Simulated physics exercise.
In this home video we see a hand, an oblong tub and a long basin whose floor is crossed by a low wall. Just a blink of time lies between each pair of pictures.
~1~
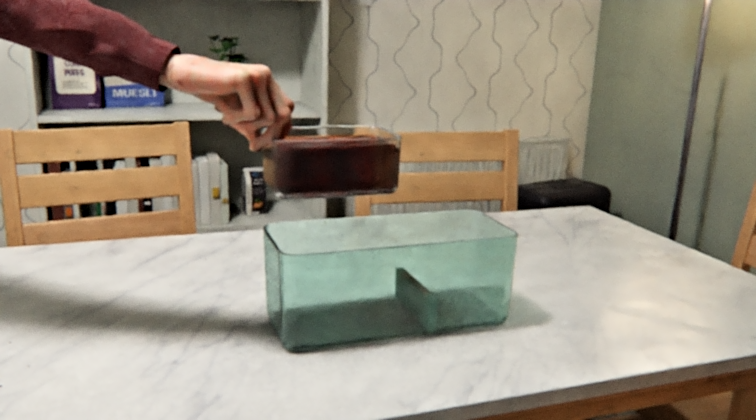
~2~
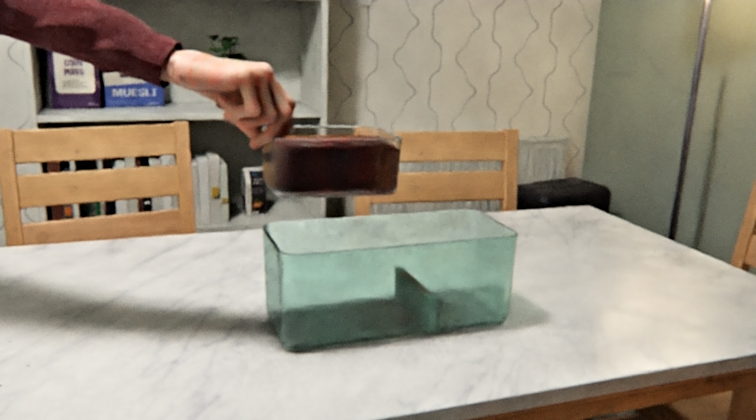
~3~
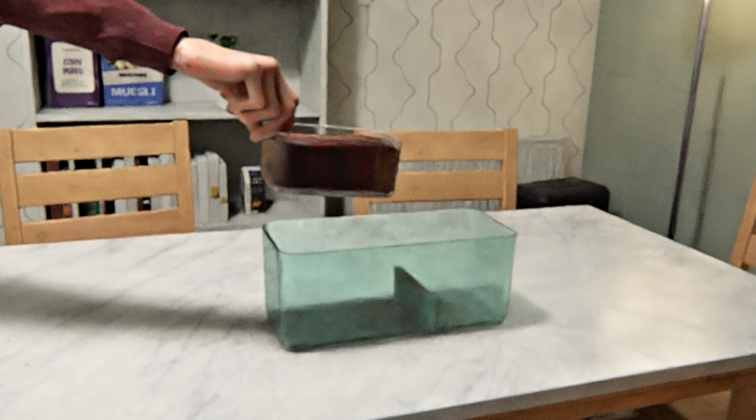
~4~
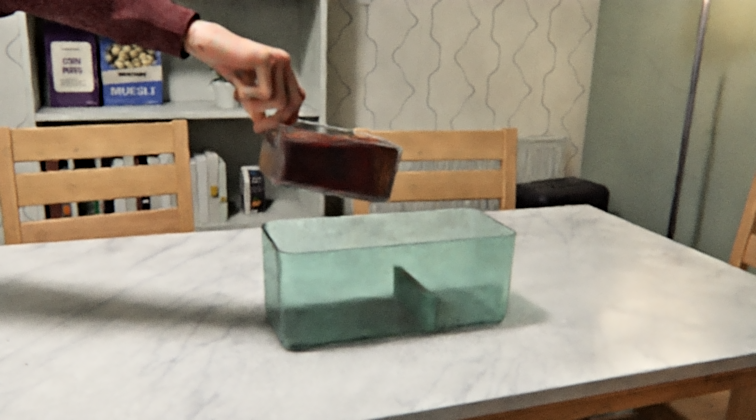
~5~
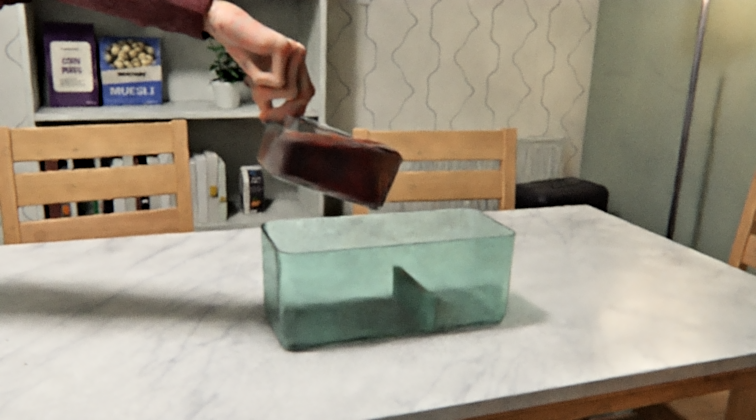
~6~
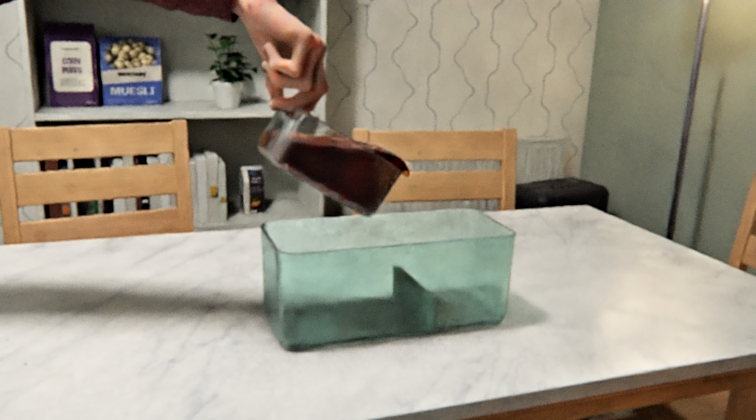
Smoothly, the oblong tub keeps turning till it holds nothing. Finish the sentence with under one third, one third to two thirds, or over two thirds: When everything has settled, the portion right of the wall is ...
When everything has settled, the portion right of the wall is one third to two thirds.
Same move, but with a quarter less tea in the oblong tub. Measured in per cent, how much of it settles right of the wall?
40 per cent.
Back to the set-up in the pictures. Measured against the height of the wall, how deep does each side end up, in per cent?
It settles around 40 on the left side and around 60 on the right side.
A moment on, the oblong tub is tipped on its side and 18 per cent is still to pour, 15 is left of the wall and 39 right of it.
Next, the oblong tub is tipped right over and 4 per cent is still to pour, 35 is left of the wall and 43 right of it.
Then the oblong tub is tipped right over and 1 per cent is still to pour, 44 is left of the wall and 49 right of it.
Later the oblong tub is tipped right over and 0 per cent is still to pour, 49 is left of the wall and 45 right of it.
At rest 49 per cent lies left of the wall, 45 right of it and 6 outside.
